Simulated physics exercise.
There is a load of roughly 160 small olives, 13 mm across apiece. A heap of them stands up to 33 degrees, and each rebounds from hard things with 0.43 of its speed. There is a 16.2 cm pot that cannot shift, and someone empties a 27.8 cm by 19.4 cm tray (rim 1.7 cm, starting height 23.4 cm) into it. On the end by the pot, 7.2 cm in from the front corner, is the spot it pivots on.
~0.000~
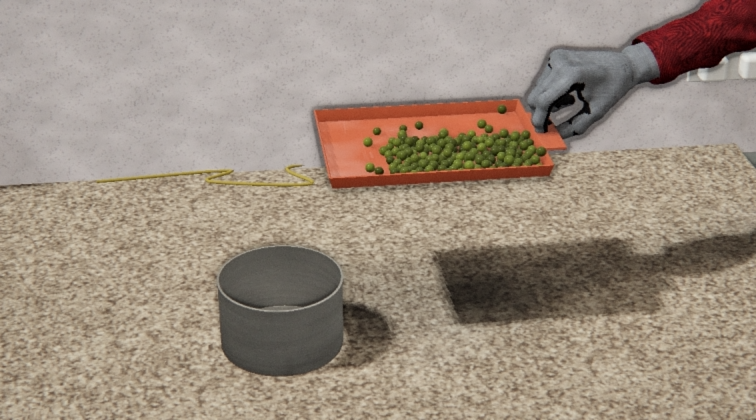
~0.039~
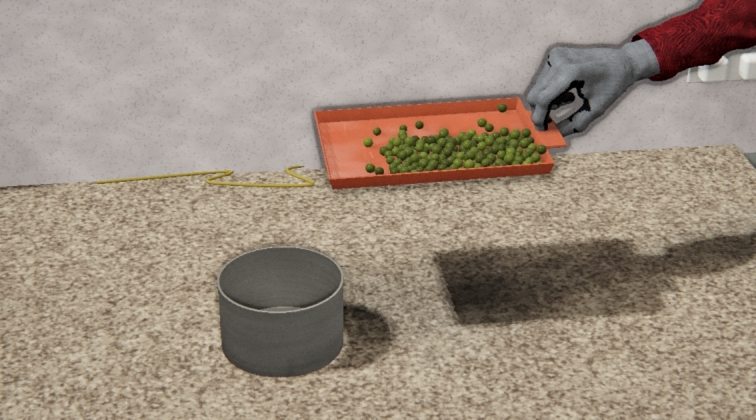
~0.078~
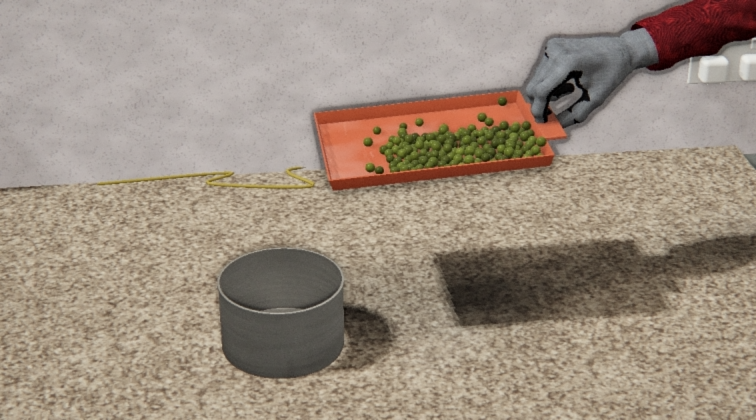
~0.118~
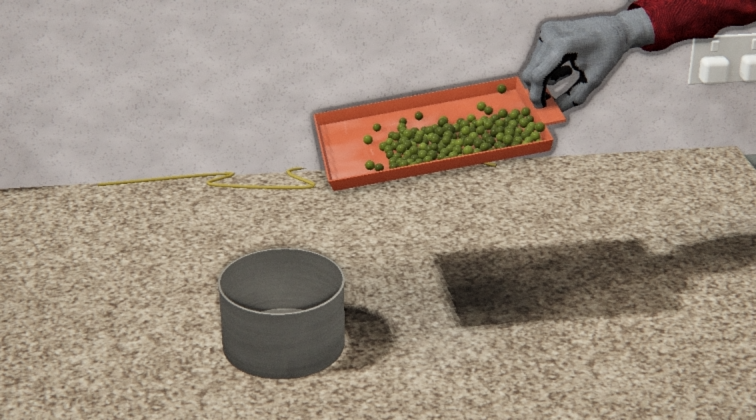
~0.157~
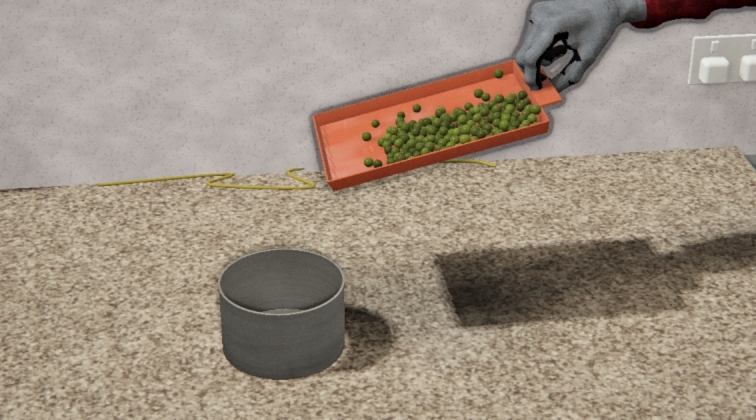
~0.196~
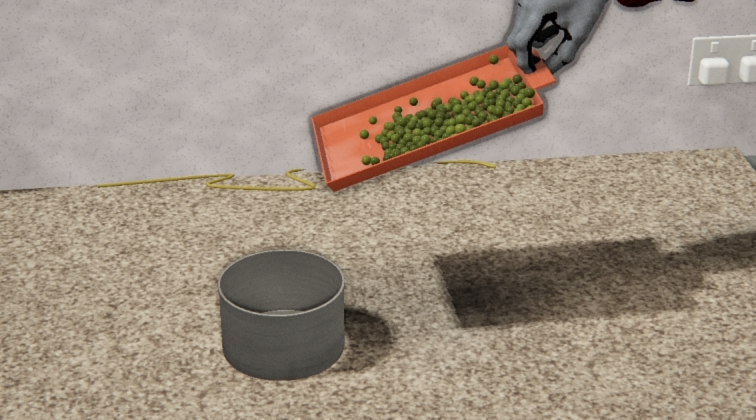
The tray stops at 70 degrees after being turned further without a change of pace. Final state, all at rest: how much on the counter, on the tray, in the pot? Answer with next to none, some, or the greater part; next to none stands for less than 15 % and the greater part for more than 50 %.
Counter: Some; tray: Some; pot: Some.
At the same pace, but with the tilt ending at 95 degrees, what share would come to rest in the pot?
Estimate: Roughly 45 percent.
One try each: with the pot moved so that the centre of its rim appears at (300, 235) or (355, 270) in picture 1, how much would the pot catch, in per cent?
I'd say some 30 per cent for the first and some 0 per cent for the second.
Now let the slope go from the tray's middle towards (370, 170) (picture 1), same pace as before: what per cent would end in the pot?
Roughly 65 percent of them.
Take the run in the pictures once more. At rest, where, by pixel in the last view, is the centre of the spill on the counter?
Spill centre at rest: About (199, 287).
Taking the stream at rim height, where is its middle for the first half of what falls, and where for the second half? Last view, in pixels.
Near (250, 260) at first, near (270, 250) afterwards.
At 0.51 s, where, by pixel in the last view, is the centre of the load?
Look about (344, 123) in the last view.
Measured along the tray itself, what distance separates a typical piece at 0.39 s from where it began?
Displacement on the tray: About 3 cm.
After 0.39 s, tilt 46 degrees; the tray holds 100 %, the pot 0 %.
After 0.51 s, tilt 63 degrees; the tray holds 100 %, the pot 0 %.
After 0.77 s, tilt 70 degrees; the tray holds 30 %, the pot 25 %.
At rest (1.8 s), counter 40 %, tray 25 %, pot 30 %.
